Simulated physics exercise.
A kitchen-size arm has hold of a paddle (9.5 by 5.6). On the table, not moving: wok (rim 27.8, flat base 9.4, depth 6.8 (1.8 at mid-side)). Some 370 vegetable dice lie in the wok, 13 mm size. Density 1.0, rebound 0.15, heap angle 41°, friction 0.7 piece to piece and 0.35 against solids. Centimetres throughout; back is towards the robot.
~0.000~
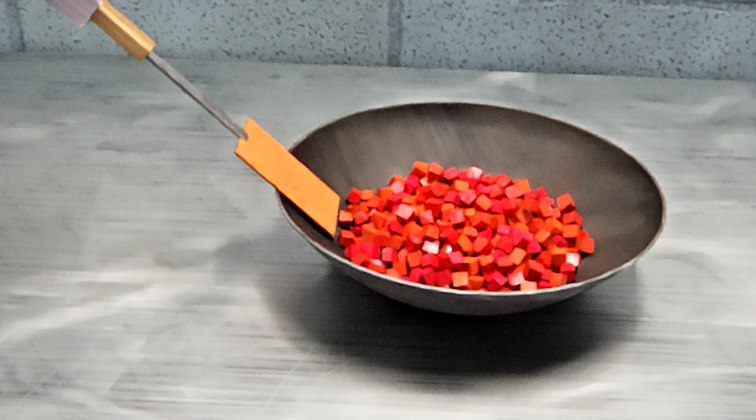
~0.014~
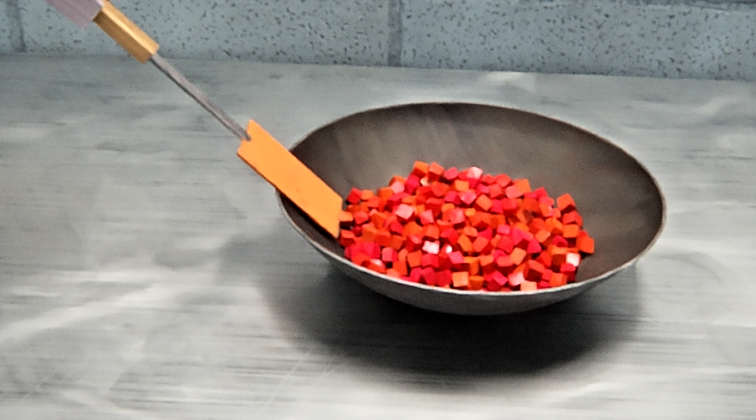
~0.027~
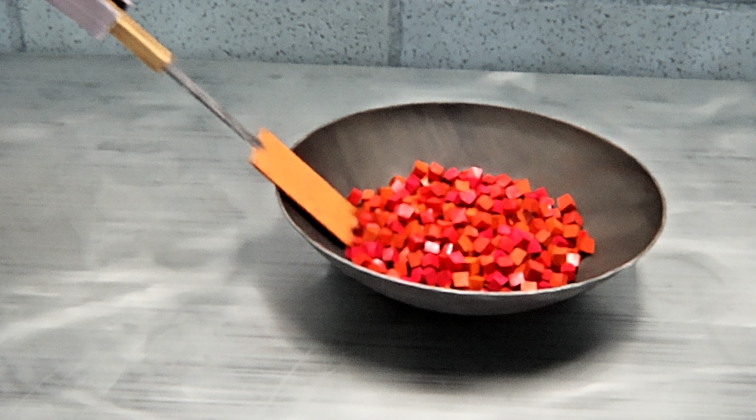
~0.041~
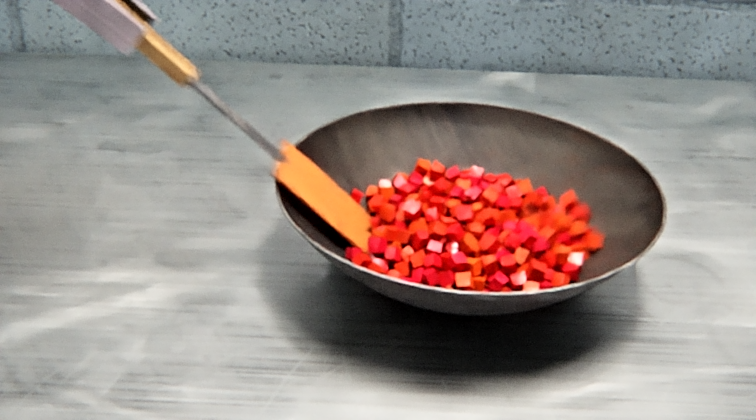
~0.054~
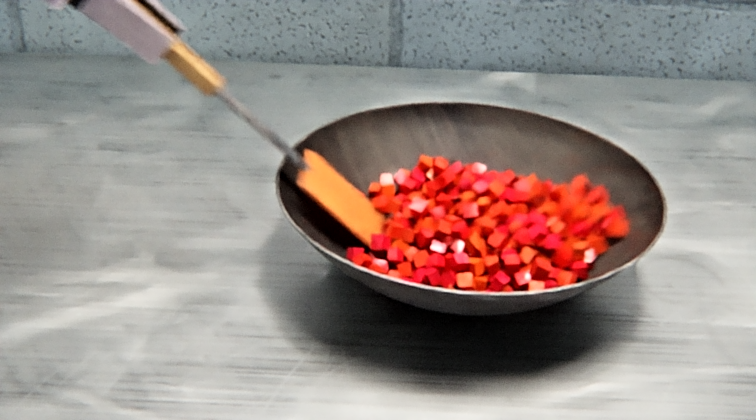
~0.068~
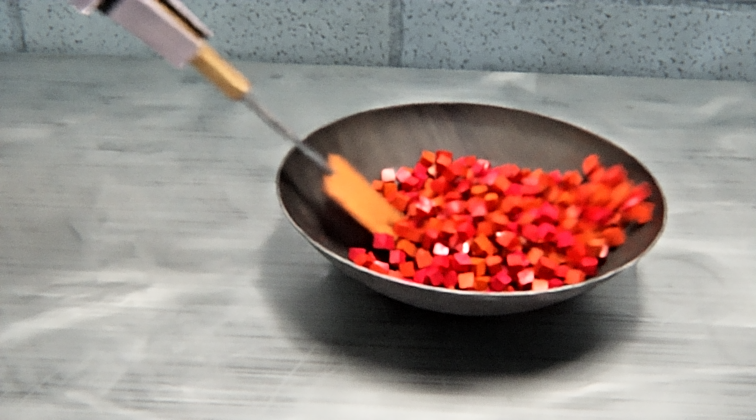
On a grey, streaked tabletop before a speckled blue-grey block wall, the view looks slightly down from a fixed position. A dark wok heaped with small red and orange cubes sits right of centre, and a robot arm at upper left holds an orange paddle at its left side. The paddle moves slowly, then faster, rightward into the wok, pushing the cubes up towards the right side while the wok stays still.
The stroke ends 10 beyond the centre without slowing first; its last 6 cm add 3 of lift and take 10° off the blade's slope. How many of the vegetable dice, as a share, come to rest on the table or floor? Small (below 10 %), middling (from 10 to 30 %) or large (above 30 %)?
Answer: Large; above 30 % of the vegetable dice finish on the table or floor.
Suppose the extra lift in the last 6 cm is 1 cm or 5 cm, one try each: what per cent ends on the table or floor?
Some 40 and 40 per cent.
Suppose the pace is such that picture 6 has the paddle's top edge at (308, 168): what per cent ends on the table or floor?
About 35 per cent.
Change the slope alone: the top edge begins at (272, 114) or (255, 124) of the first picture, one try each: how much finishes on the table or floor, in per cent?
Some 40 and 35 per cent.
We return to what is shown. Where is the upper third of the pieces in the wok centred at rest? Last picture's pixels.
Near (548, 241).
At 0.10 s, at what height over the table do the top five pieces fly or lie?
Roughly 10 cm.
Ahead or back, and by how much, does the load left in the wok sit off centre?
Some 2.5 cm ahead.
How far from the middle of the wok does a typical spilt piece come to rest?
Roughly 38 cm.
By 0.10 s, sloping 44°, highest piece 10 above the table; 365 in the wok, 6 on the blade or in flight.
By 0.13 s, sloping 42°, highest piece 13 above the table; 351 in the wok, 20 on the blade or in flight.
By 0.35 s, sloping 34°, highest piece 18 above the table; 228 in the wok, 41 on the table or floor, 102 on the blade or in flight.
By 1.40 s, sloping 34°, highest piece 8 above the table; 228 in the wok, 143 on the table or floor.
Final count, 228 in the wok, 143 on the table or floor. That is 39 % on the table or floor.
